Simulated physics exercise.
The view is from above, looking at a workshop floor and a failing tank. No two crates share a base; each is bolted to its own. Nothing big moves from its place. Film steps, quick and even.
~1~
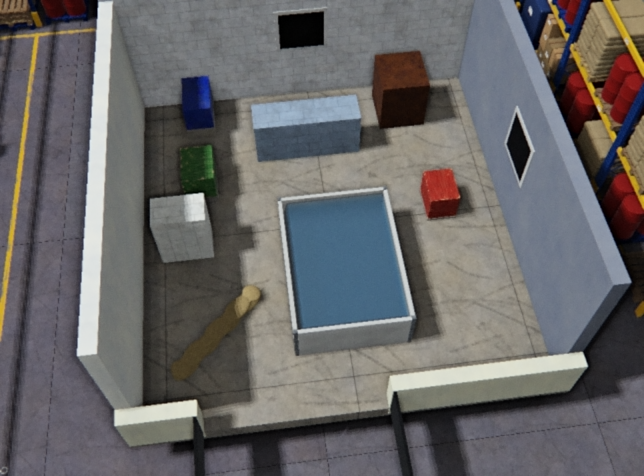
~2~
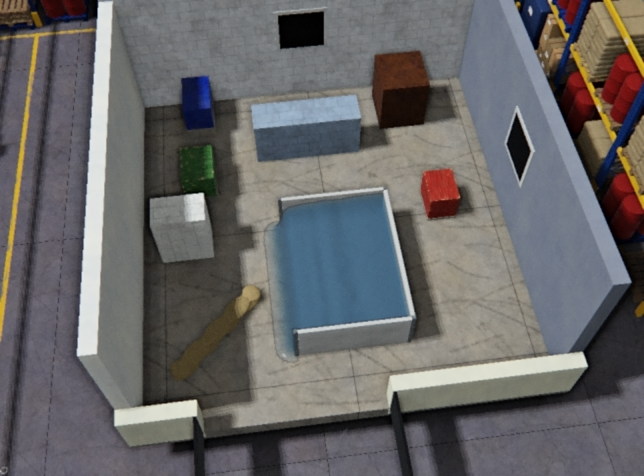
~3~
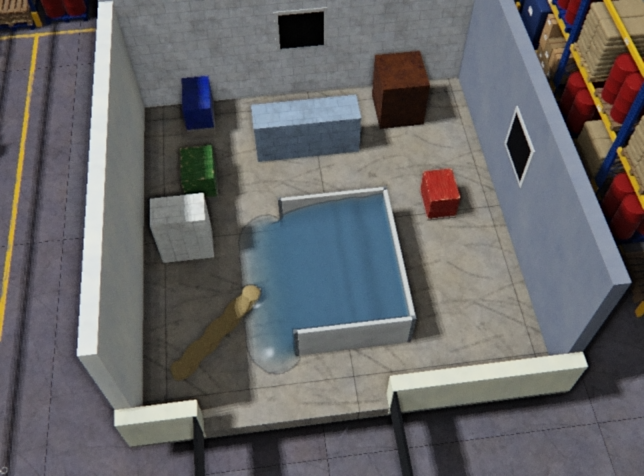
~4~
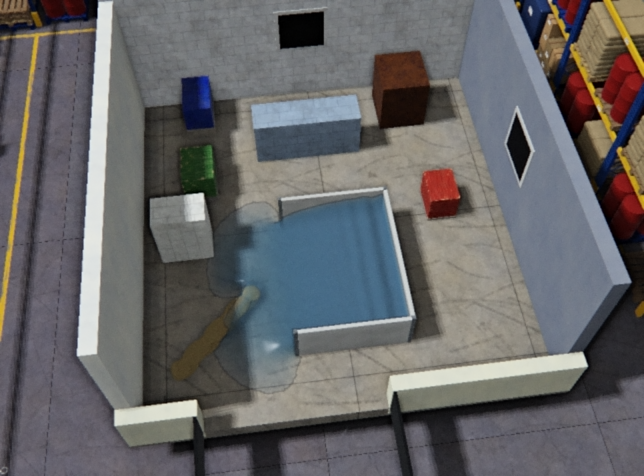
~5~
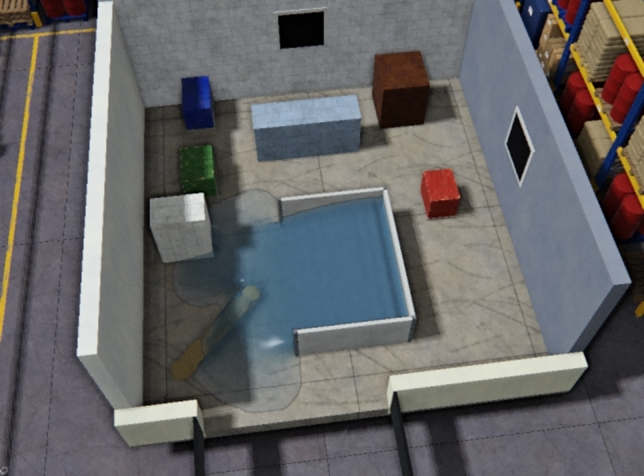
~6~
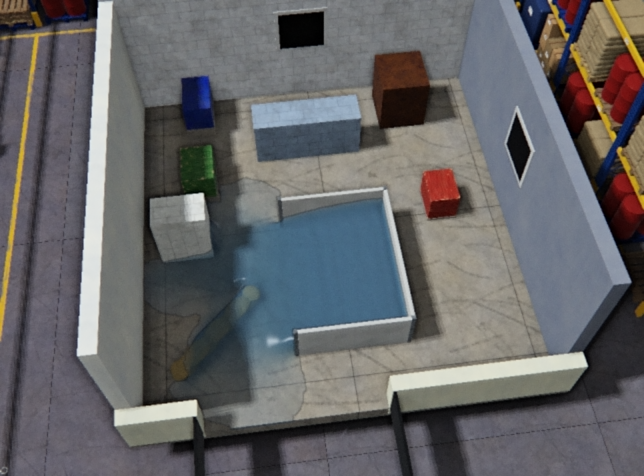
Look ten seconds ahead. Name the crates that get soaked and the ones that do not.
At the end, the red crate is not saved; the green crate is not saved; the blue crate is not saved.
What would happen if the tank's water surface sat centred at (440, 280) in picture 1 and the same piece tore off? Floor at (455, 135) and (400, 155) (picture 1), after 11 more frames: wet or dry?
Taking the spots in order: Bare, bare.
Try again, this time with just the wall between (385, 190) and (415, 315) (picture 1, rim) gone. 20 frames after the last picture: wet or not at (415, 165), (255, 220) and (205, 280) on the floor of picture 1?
One by one, they turn out drenched, not soaked and not soaked.
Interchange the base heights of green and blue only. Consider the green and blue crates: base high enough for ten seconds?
So green crate gets reached, and blue crate gets reached.
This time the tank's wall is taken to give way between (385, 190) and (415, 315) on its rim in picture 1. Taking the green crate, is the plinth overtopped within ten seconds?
Green crate: Not reached.
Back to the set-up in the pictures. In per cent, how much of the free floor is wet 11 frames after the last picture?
I reckon 40 per cent or so.
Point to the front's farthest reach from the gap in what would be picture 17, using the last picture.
My guess is roughly (145, 117).
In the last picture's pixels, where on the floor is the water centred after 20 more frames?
Near pixel (238, 264).
A moment on, water covers 30 % of the floor; the red crate not reached, the green crate water round its plinth, the blue crate water round its plinth.
Next, water covers 40 % of the floor; the red crate not reached, the green crate water round its plinth, the blue crate water round its plinth.
Then, water covers 50 % of the floor; the red crate not reached, the green crate water round its plinth, the blue crate water round its plinth.
Later, water covers 70 % of the floor; the red crate water round its plinth, the green crate water round its plinth, the blue crate water round its plinth.
In the end, water covers 90 % of the floor; the red crate was topped, the green crate was topped, the blue crate was topped.
